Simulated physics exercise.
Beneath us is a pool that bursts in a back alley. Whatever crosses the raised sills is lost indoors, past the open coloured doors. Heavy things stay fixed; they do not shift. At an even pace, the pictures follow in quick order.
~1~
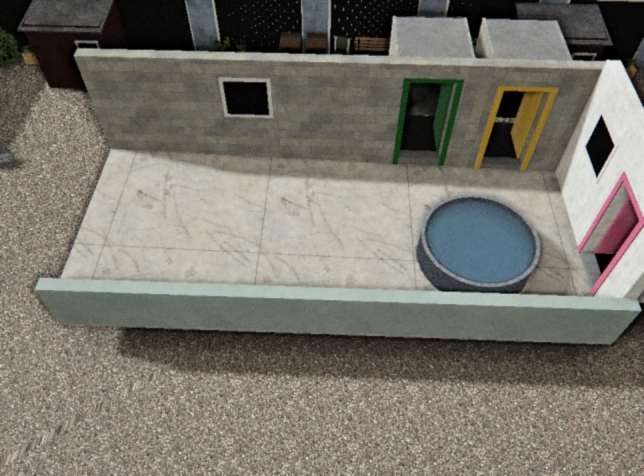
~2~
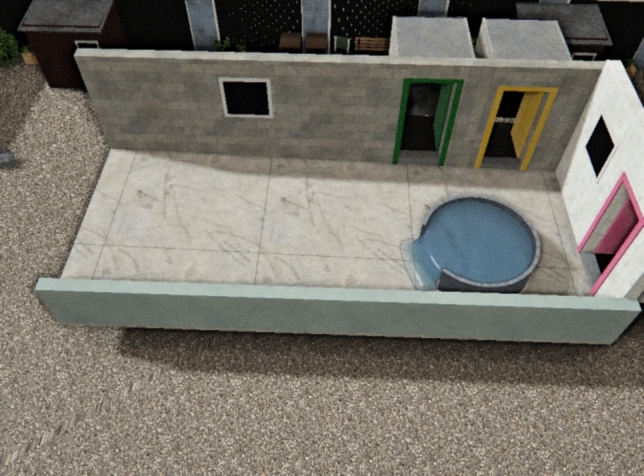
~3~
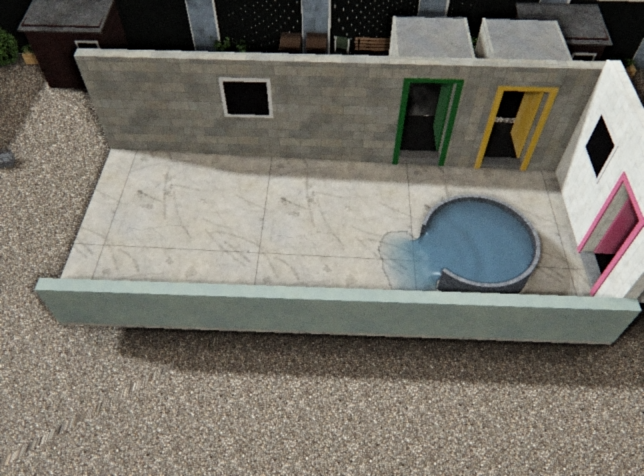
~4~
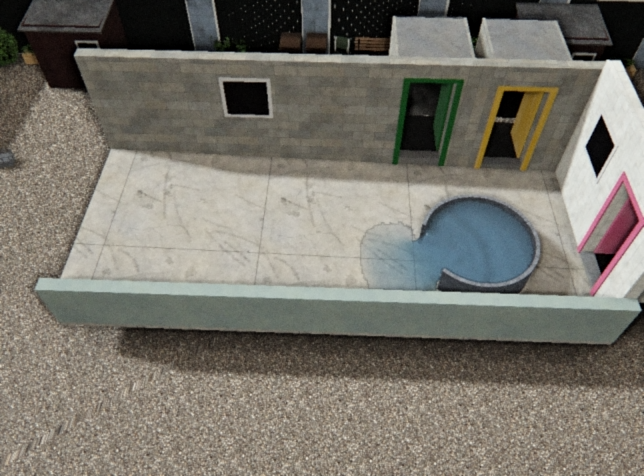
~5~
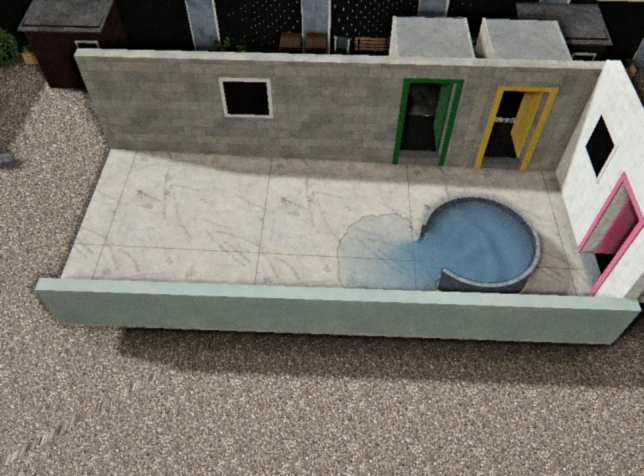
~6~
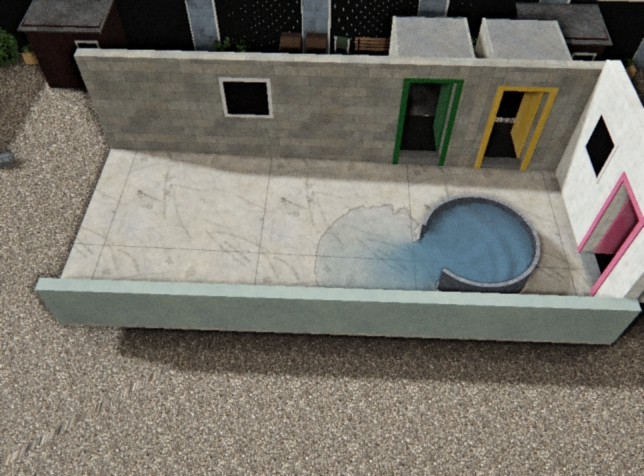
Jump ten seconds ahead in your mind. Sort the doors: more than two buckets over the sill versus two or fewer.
Sorted by door: Green door - two or fewer; yellow door - two or fewer; pink door - two or fewer.
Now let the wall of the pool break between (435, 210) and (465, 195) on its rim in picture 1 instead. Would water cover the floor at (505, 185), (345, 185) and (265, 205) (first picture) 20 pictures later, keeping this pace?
Soaked, soaked, soaked.
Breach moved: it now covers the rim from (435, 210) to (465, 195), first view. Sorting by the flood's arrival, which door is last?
It is the one in pink.
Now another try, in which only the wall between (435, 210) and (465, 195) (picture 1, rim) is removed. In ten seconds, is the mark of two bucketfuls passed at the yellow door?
My reading: The yellow door takes less.
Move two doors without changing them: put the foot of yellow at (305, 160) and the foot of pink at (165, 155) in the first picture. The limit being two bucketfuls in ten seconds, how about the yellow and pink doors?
Note: Yellow door lets in too little; pink door lets in too little.
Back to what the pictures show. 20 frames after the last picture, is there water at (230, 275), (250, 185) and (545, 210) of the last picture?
Result, in order: Waterlogged / waterlogged / unflooded.
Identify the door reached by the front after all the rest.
Last in line is the one in yellow.
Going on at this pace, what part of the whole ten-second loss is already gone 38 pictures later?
Approximately 75 in a hundred, I think.
A moment on, water covers 25 % of the floor; the green door not reached, the yellow door not reached, the pink door not reached.
Next, water covers 40 % of the floor; the green door not reached, the yellow door not reached, the pink door not reached.
Then, water covers 65 % of the floor; the green door not reached, the yellow door not reached, the pink door not reached.
Later, water covers 75 % of the floor; the green door wet at the sill, nothing in, the yellow door not reached, the pink door wet at the sill, nothing in.
In the end, water covers 85 % of the floor; the green door wet at the sill, nothing in, the yellow door wet at the sill, nothing in, the pink door wet at the sill, nothing in.
